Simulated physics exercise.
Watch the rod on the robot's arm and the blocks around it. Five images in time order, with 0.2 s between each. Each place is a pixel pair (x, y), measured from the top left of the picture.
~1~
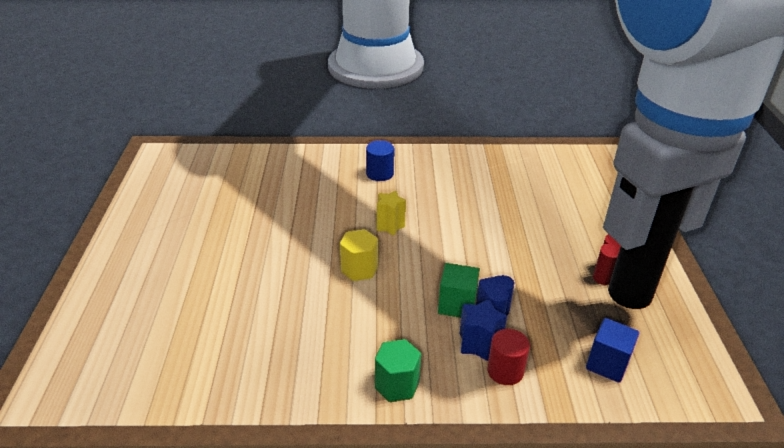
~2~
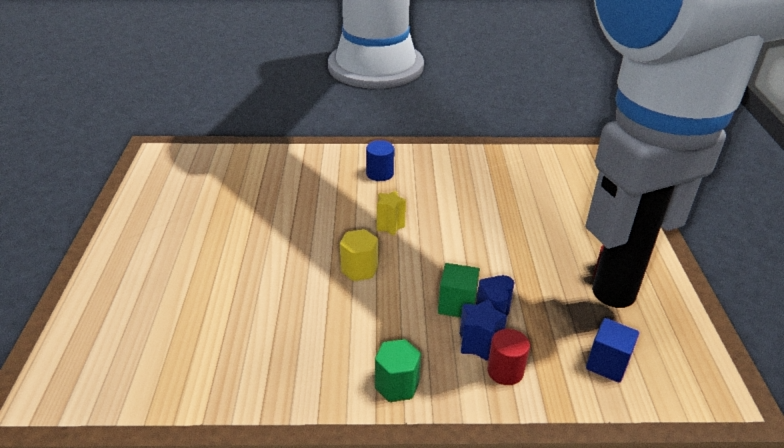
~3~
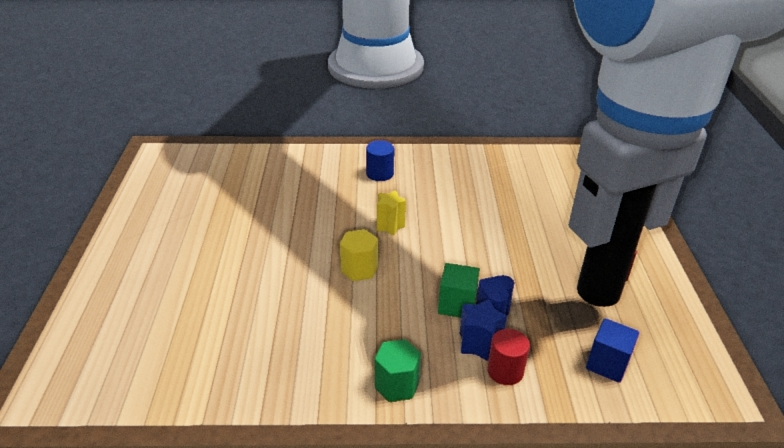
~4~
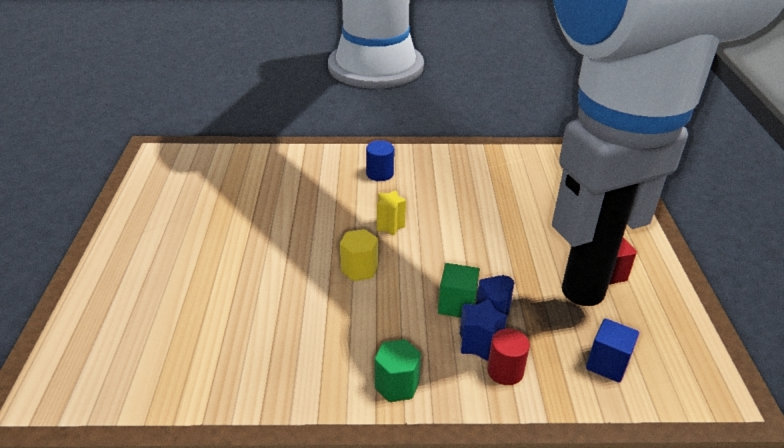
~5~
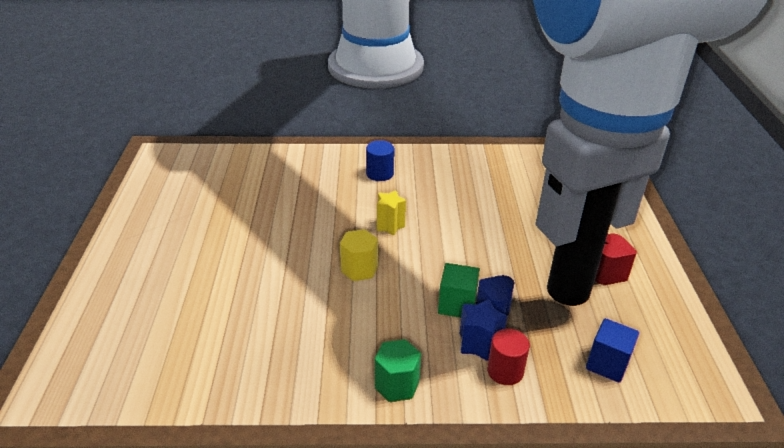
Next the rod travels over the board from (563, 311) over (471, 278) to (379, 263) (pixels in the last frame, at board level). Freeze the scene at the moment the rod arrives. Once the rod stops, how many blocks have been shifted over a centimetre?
My answer is one.
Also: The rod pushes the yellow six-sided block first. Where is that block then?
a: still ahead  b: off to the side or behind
Option a.
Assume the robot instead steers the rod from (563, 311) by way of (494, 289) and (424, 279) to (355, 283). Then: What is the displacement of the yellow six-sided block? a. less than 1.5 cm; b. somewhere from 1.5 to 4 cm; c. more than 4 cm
Correct choice: B.
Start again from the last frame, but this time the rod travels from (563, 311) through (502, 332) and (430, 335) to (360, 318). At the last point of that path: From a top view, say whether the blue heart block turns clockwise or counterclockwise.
Viewed from above: Clockwise.
The first path, step by step. One third of the way, rod (503, 268); nothing pushed yet.
Two thirds of the way, rod (442, 250); nothing pushed yet.
At the end, rod (379, 243); yellow six-sided block (341, 241); blue heart block not moved.
